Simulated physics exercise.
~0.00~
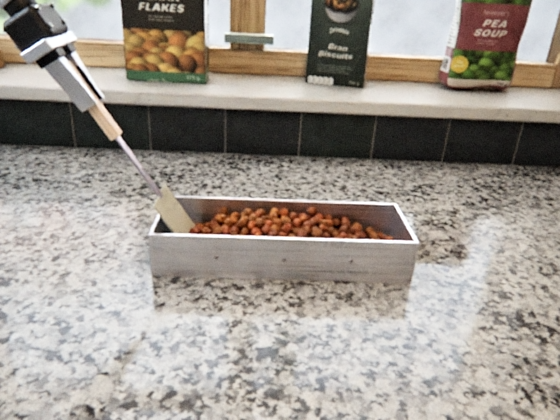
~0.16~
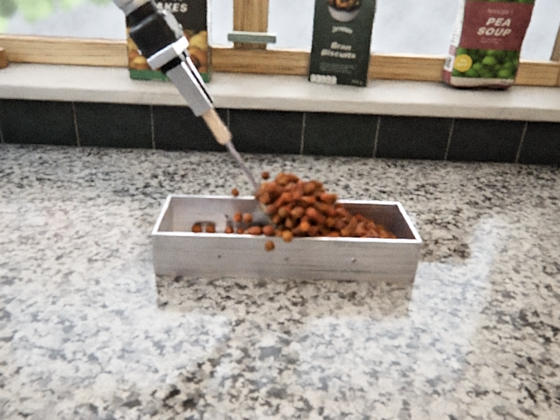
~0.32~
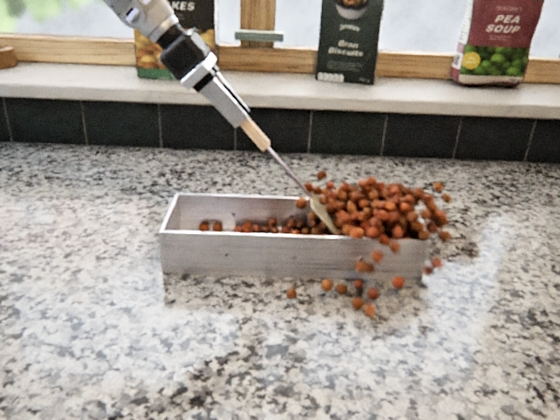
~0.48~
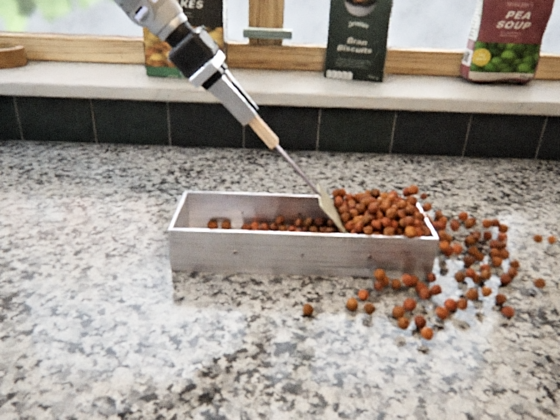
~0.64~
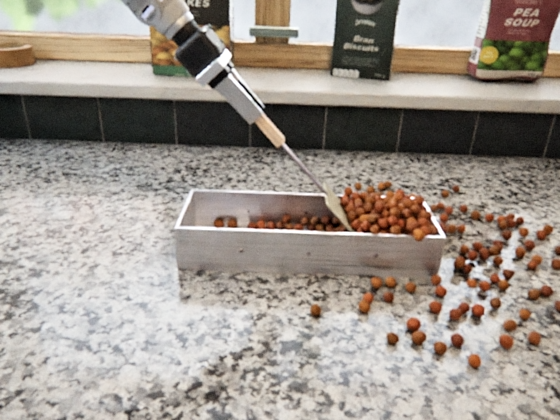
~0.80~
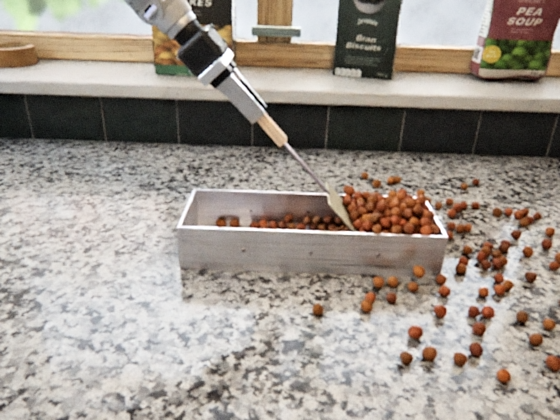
At the start, a robot arm holds a thin paddle at the left end of a long, pale tray of reddish-brown nuts on a speckled countertop, with food packages on the windowsill behind. The paddle sweeps right through the tray, pushing the nuts into a tall heap and tossing some upward. As it nears the right end, nuts spill over the front and right edges. The paddle then stops, and the fallen nuts scatter and roll across the counter. At the end, most remain piled against the tray's right end, while many lie spread outside.
